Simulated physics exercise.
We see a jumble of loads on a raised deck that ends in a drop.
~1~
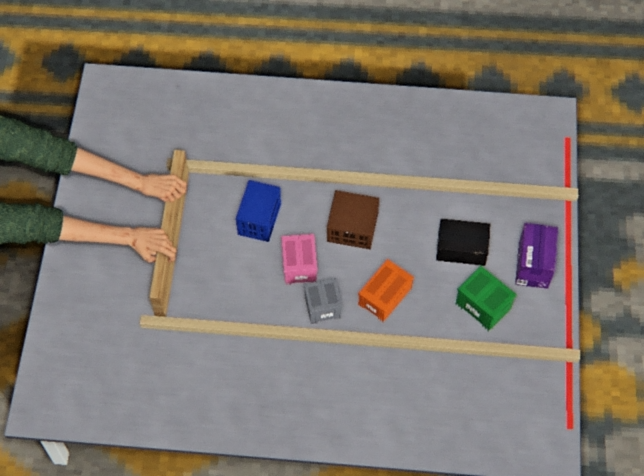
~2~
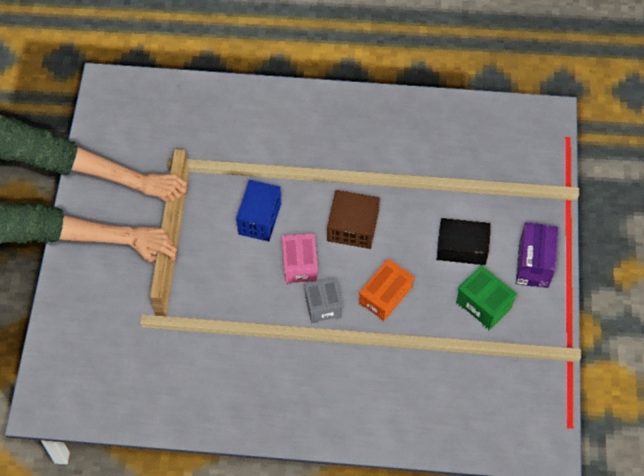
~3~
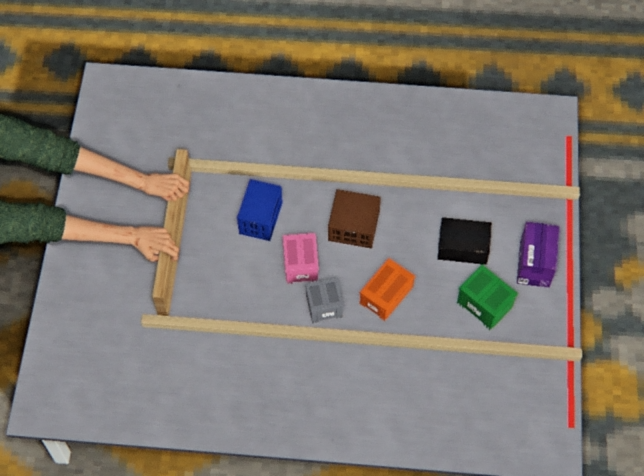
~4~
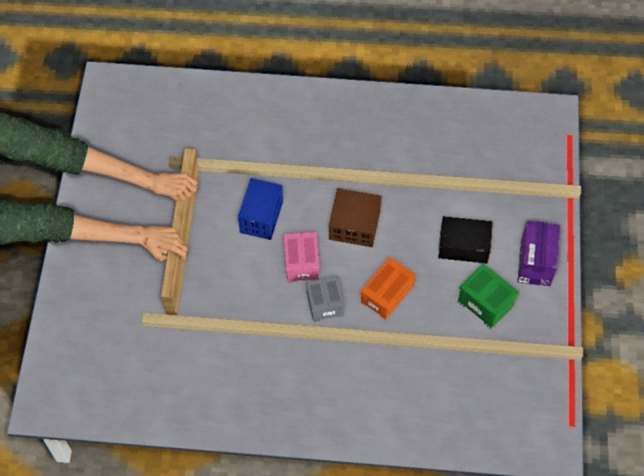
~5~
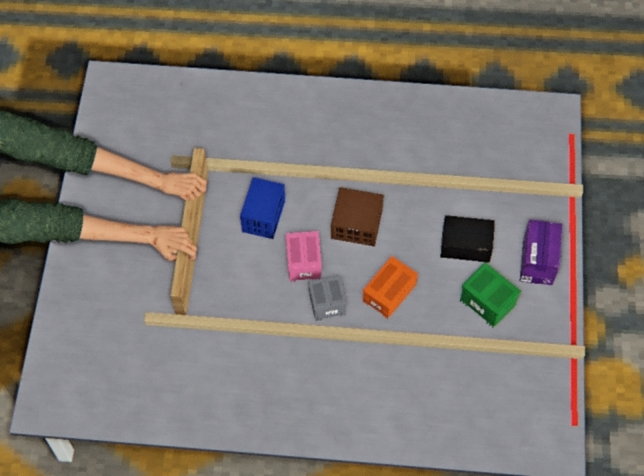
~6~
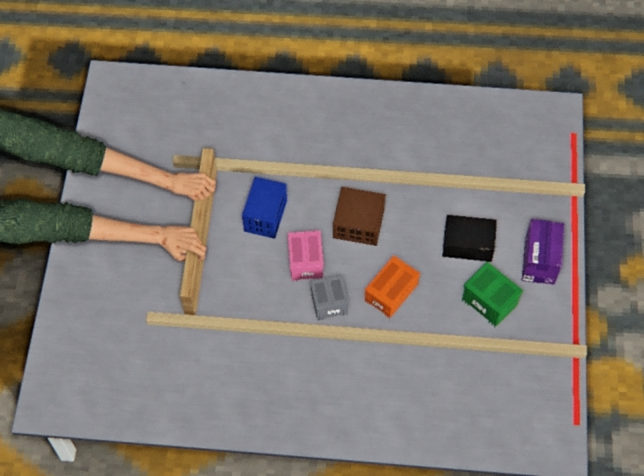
Two hands held a wooden bar at the left of a grey table and, after barely moving at first, slid it a short way right toward several colourful little crates, which stayed put between two wooden strips.
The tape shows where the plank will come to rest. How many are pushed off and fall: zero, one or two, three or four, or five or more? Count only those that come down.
As it turns out, the number that fall off is five or more.
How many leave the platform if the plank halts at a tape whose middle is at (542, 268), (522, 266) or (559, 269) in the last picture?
Down on the ground: 5, 3 and 5.
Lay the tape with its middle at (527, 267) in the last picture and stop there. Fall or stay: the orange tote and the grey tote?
The orange tote is kept; the grey tote holds on.
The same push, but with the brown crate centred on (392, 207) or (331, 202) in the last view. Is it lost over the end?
In turn it is lost; goes over.
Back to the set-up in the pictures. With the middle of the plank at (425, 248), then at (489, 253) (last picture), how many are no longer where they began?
8 and 8.
Soon after, none off yet; purple parcel at rest near (543, 252); green tote at rest near (492, 295); black parcel at rest near (469, 238).
After that, none off yet; purple parcel displaced about its own width near (598, 261); green tote displaced about its own width near (544, 299); black parcel displaced well along near (555, 247).
In the end, the number that fall off is five or more; gone, blue crate, pink tote, grey tote, brown crate, orange tote, black parcel, green tote and purple parcel.
